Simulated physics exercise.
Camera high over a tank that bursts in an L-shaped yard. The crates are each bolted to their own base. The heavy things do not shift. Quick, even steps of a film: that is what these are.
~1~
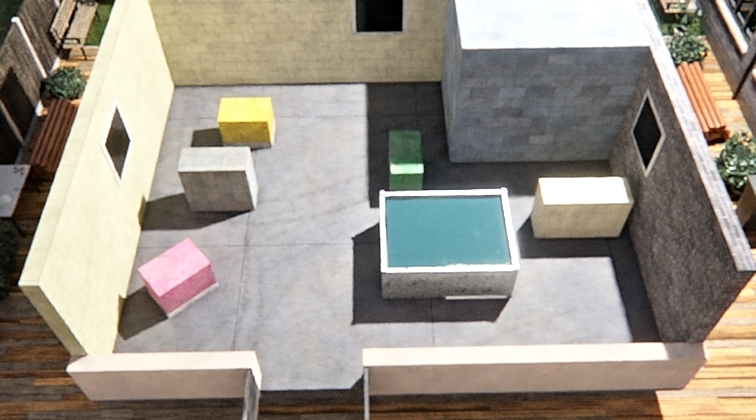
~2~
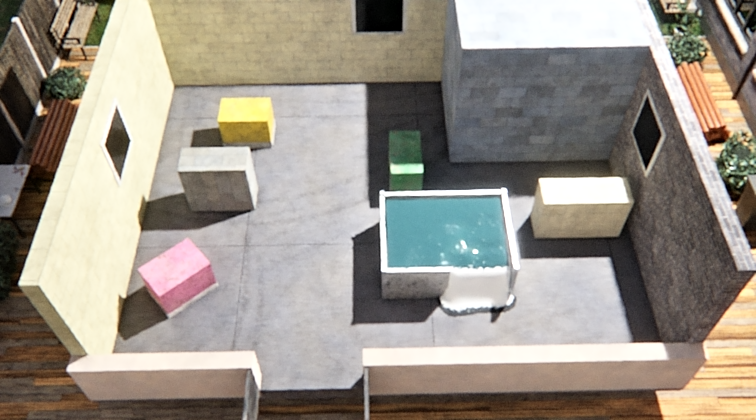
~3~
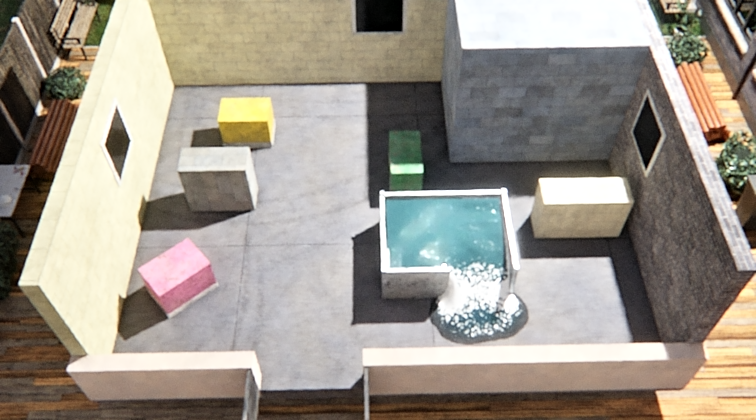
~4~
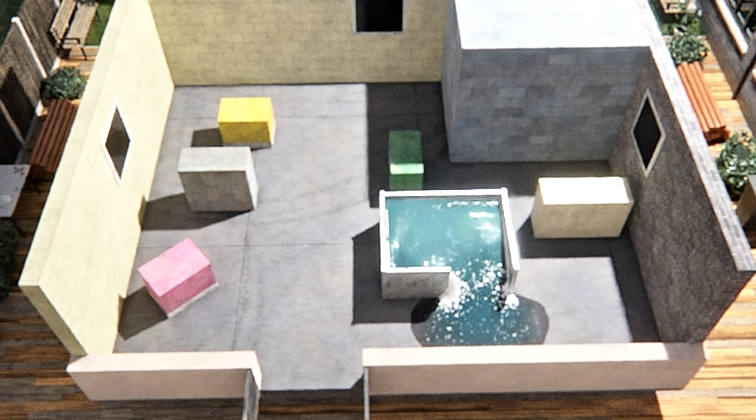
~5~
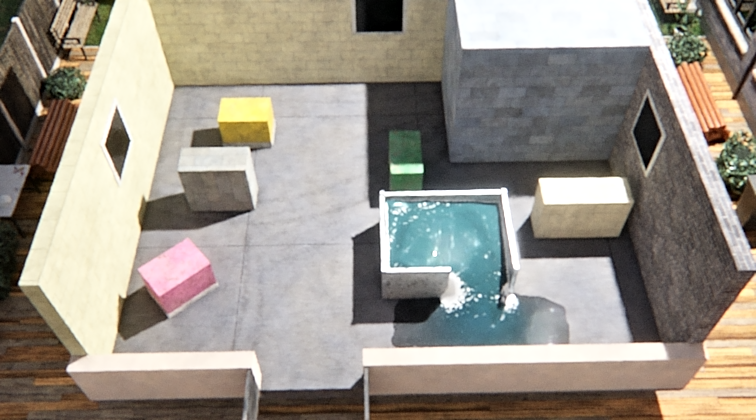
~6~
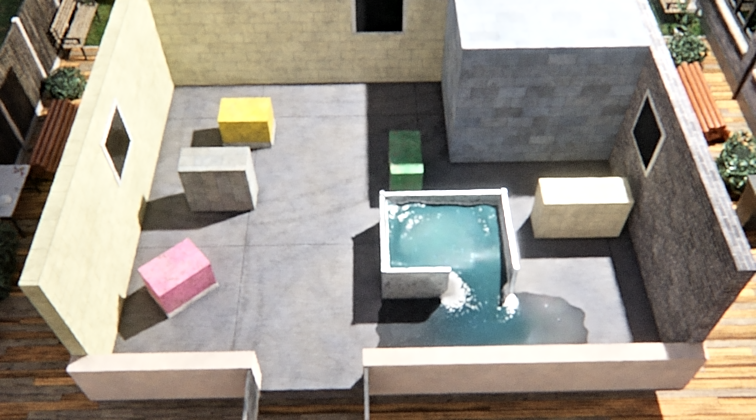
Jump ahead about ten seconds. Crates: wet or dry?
In the end the pink crate is not saved; the yellow crate is saved; the green crate is saved.
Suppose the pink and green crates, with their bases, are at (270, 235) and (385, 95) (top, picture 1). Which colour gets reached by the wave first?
Pink crate.
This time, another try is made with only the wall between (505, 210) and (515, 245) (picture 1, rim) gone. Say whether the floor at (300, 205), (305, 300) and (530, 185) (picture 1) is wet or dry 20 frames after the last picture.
Unwetted / unwetted / soaked.
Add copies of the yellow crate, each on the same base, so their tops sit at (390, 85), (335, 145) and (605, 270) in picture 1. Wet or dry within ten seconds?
Taken as listed, number one never gets reached, number two never gets reached and number three does get flooded.
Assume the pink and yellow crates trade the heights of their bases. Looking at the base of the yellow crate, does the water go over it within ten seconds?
Then: Yellow is not reached.
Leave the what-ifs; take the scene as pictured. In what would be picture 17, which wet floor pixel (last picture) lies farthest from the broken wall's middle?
Roughly (182, 376).
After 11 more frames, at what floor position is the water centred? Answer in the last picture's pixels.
I'd put my finger on (474, 301).
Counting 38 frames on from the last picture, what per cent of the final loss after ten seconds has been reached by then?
Close to 60 per cent, I'd say.
A moment on, water covers 15 % of the floor; the pink crate not reached, the yellow crate not reached, the green crate not reached.
Next, water covers 25 % of the floor; the pink crate not reached, the yellow crate not reached, the green crate not reached.
Then, water covers 45 % of the floor; the pink crate water round its plinth, the yellow crate not reached, the green crate not reached.
Later, water covers 60 % of the floor; the pink crate water round its plinth, the yellow crate water round its plinth, the green crate water round its plinth.
In the end, water covers 85 % of the floor; the pink crate was topped, the yellow crate stayed above the water, the green crate stayed above the water.
